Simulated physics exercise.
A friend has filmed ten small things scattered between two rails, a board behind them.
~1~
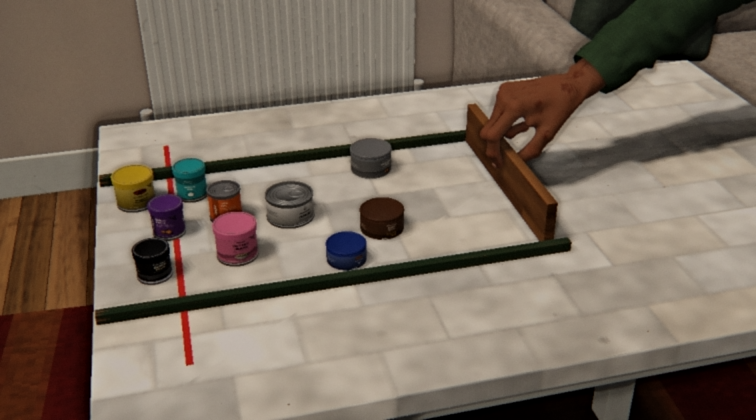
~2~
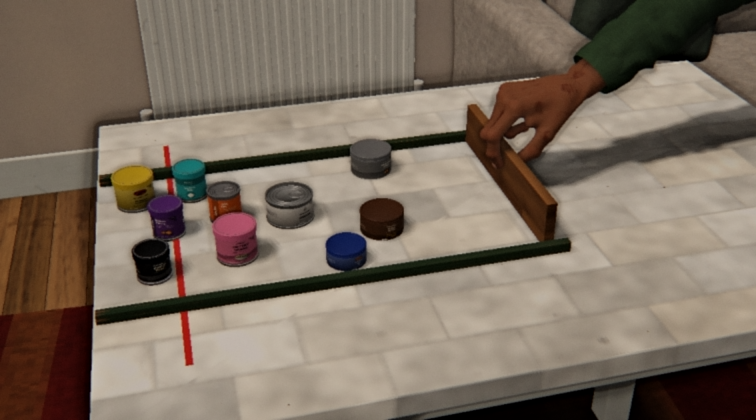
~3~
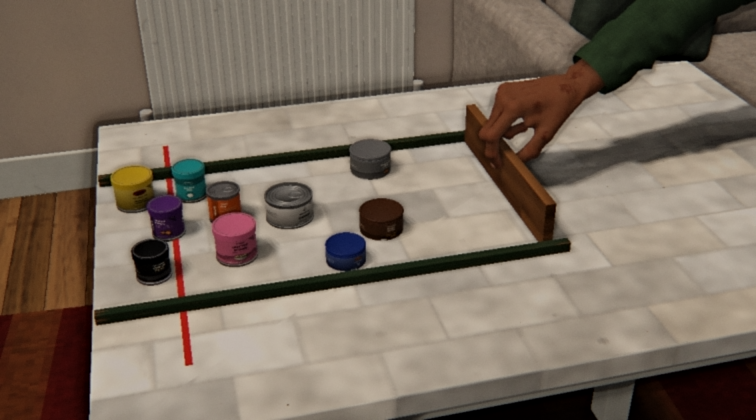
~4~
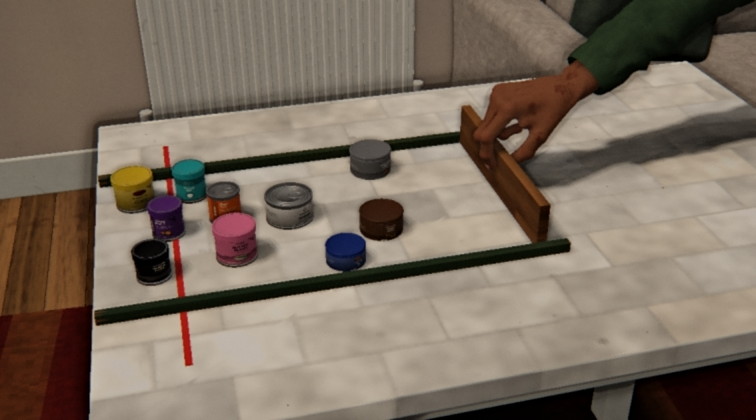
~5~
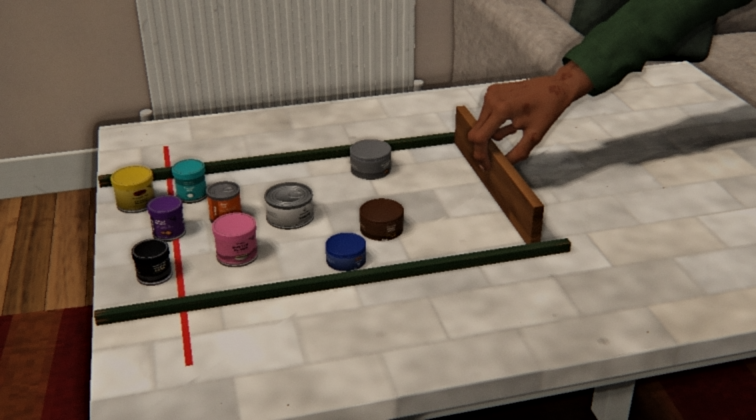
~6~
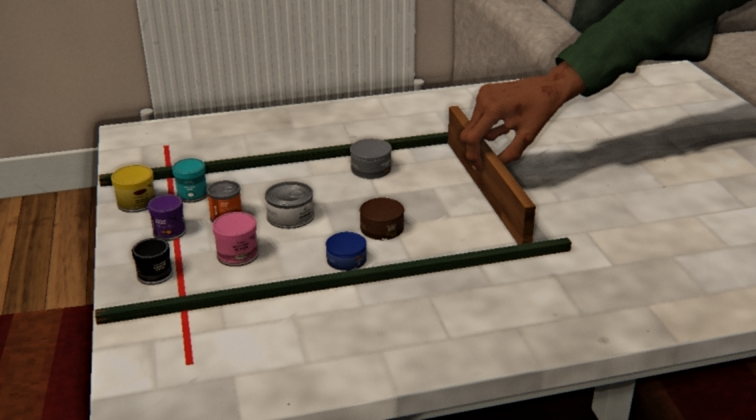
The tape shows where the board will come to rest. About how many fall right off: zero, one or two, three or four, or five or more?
Here the number that fall off is one or two.
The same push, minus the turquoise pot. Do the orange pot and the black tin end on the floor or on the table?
The orange pot is kept, the black tin is lost.
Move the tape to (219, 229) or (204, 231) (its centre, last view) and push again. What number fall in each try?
It would be 0 and 0.
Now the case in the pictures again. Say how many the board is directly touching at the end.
In contact: 5.
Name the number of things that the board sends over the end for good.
Exactly 2.
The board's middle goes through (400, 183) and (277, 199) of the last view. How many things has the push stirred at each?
First 1, then 6.
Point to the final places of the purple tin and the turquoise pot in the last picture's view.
Near (106, 226) and (112, 190).
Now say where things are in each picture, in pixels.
The first picture shows yellow tin (134, 188); black tin (153, 262); purple tin (167, 217); board (507, 169); tape (176, 235).
The second picture shows black tin (153, 262); orange pot (225, 203).
The third picture shows purple tin (167, 218); blue tub (346, 252).
The fourth picture shows yellow tin (134, 190); brown tub (381, 220).
The fifth picture shows black tin (152, 262); pink pot (236, 240).
The sixth picture shows yellow tin (134, 189); black tin (153, 261); purple tin (168, 218); board (487, 171); tape (176, 235).
Early on, none off yet; yellow tin at rest near (134, 189); black tin at rest near (153, 261); purple tin at rest near (168, 218).
Finally, the number that fall off is one or two; lost, black tin and yellow tin.
